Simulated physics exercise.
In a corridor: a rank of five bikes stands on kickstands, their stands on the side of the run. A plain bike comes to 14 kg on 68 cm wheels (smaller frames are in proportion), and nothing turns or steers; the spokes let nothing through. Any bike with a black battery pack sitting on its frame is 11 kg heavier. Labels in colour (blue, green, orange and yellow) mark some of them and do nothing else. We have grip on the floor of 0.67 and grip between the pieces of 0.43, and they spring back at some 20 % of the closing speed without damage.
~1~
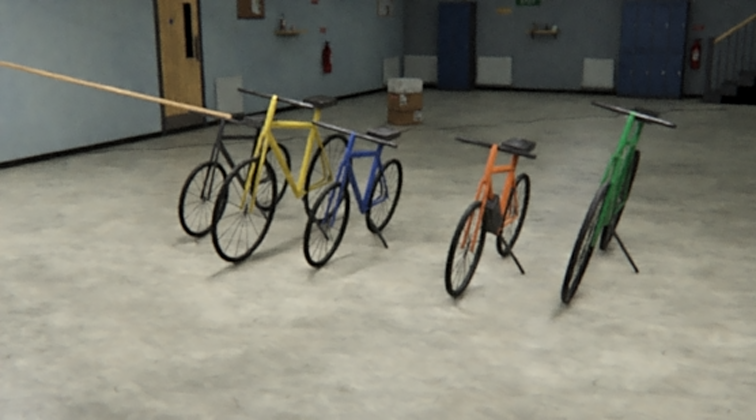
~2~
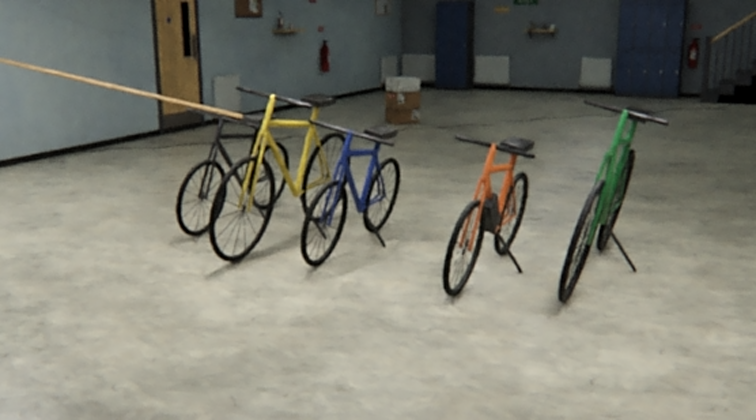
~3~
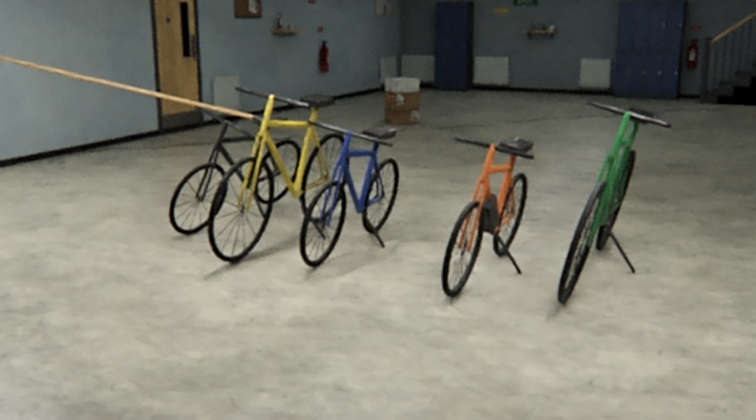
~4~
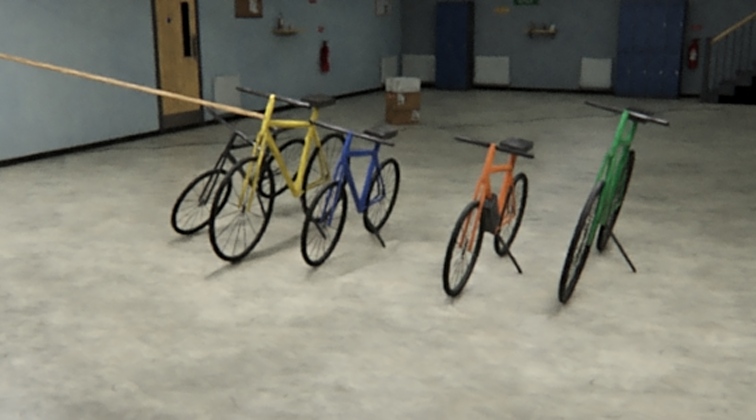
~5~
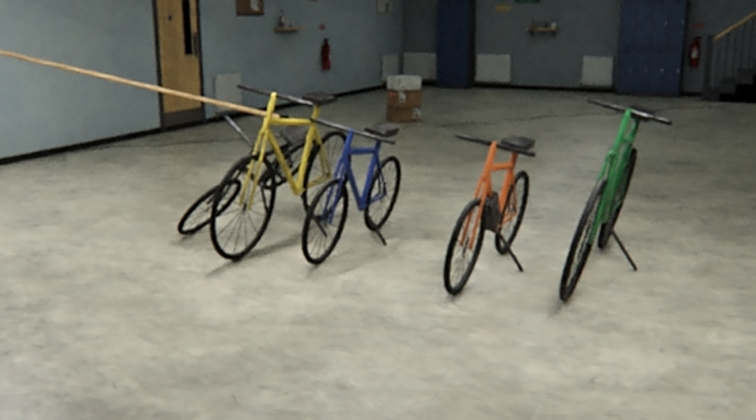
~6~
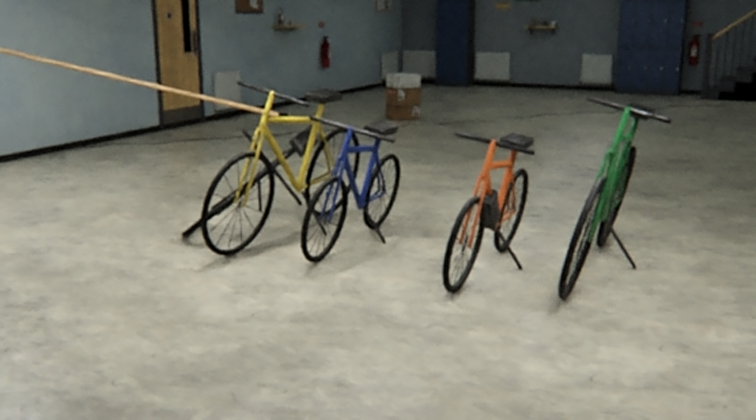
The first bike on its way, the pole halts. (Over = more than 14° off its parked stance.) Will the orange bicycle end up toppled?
The bike ends up fine.
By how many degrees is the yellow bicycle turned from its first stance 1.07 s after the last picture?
Something like 60°, more or less.
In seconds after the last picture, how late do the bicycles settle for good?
I'd put it around 2.5 seconds.
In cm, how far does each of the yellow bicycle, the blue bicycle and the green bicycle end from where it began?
Yellow 90, blue 50, green 0.
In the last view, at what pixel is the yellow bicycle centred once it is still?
Roughly at (372, 217).
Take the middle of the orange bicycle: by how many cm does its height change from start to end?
0 centimetres lower, roughly.
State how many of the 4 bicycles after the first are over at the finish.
Count: 2.
Then, 0.47 s later than the last frame, none of the 4 other bicycles over, 1 disturbed; orange bicycle unmoved; yellow bicycle tilted 13°.
Then, 1.07 s later than the last frame, 2 of the 4 other bicycles over; orange bicycle unmoved; yellow bicycle tilted 55°.
Then, 1.39 s later than the last frame, 2 of the 4 other bicycles over; orange bicycle unmoved; yellow bicycle tilted 75°.
Then, 2.01 s later than the last frame, 2 of the 4 other bicycles over; orange bicycle unmoved; yellow bicycle lying flat.
When it is over, 2 of the 4 other bicycles over; orange bicycle unmoved; yellow bicycle tilted 73°; blue bicycle tilted 67°. Two left standing. In pixels of the last frame, middles, orange bicycle near (496, 200), yellow bicycle near (372, 217).
